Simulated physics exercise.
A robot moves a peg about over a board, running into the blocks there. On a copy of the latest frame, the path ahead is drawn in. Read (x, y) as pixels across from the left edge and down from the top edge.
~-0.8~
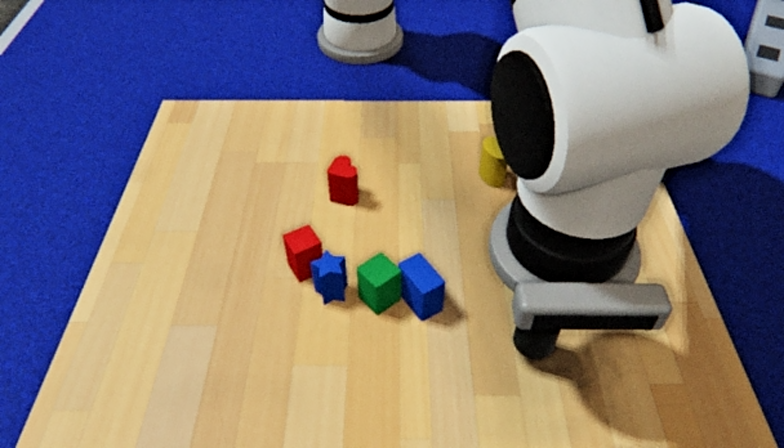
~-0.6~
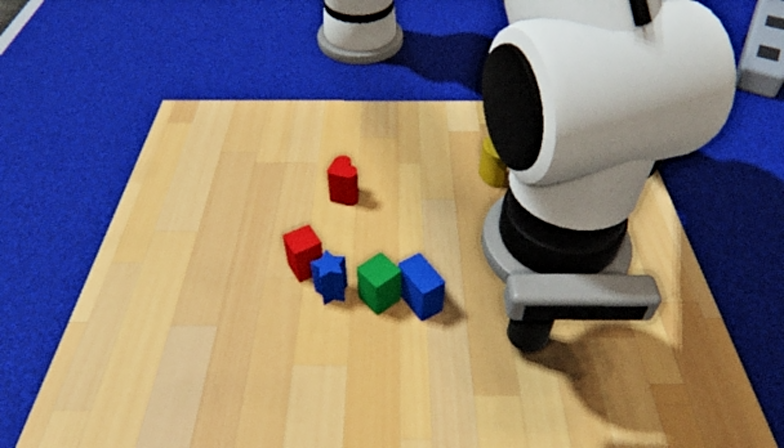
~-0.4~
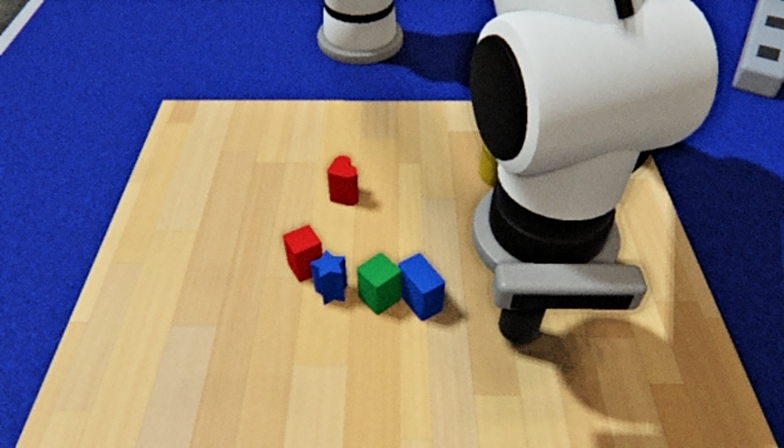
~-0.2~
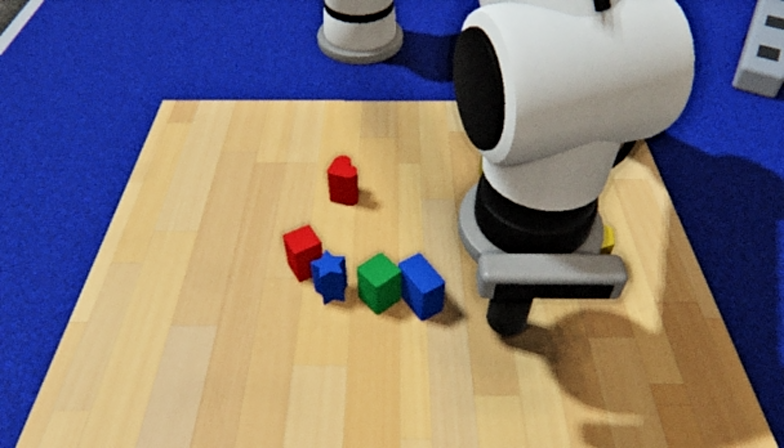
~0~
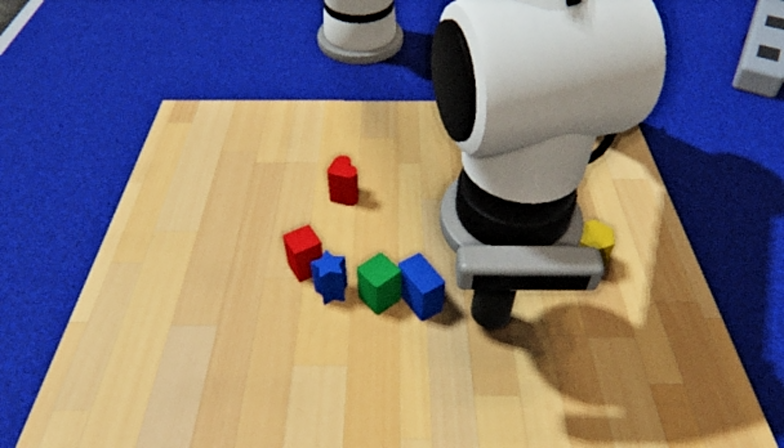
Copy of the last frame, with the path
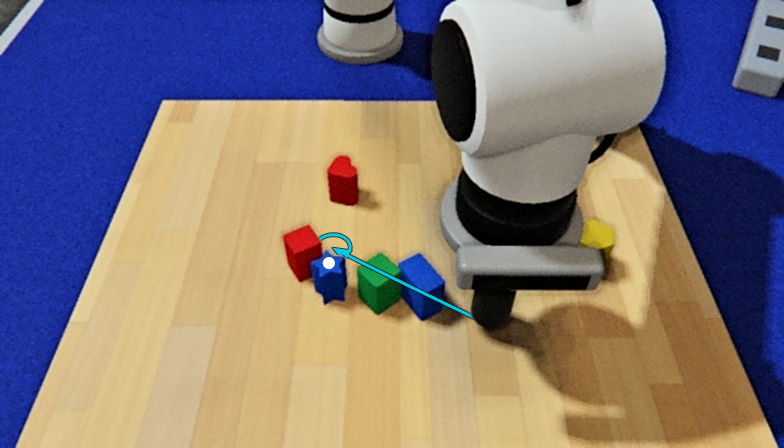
White robot arm sliding its dark peg slowly leftward over a wooden board, leaving the red, blue and green blocks unmoved.
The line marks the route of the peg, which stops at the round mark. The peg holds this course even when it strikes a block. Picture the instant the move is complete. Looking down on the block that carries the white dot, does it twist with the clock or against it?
Counter-clockwise, from overhead.
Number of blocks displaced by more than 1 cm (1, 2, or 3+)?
The count will be 3 or more.
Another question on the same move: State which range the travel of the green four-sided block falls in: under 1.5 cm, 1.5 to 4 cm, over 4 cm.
It travels more than 4 cm.
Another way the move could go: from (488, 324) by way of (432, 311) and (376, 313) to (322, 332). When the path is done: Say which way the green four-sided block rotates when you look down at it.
Looking down: Anticlockwise.
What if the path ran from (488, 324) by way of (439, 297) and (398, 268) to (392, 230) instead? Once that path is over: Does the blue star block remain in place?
My answer is no.
The drawn path runs from (488, 324) directly to (332, 248); the dot is on the blue star block.
What follows on the original path. One third of the way, peg at (433, 286); green four-sided block at (364, 267), turned 15° anticlockwise; blue rectangle at (400, 266), turned 30° clockwise.
Two thirds of the way, peg at (380, 260); blue star block at (289, 271), turned 25° anticlockwise; green four-sided block at (320, 261), turned 70° anticlockwise; blue rectangle at (346, 245), turned 10° clockwise.
At the end, peg at (331, 236); red four-sided block at (273, 245), turned 20° anticlockwise; blue star block at (271, 280), turned 55° anticlockwise; green four-sided block at (295, 261), turned 100° anticlockwise; blue rectangle at (307, 237), turned 20° anticlockwise.
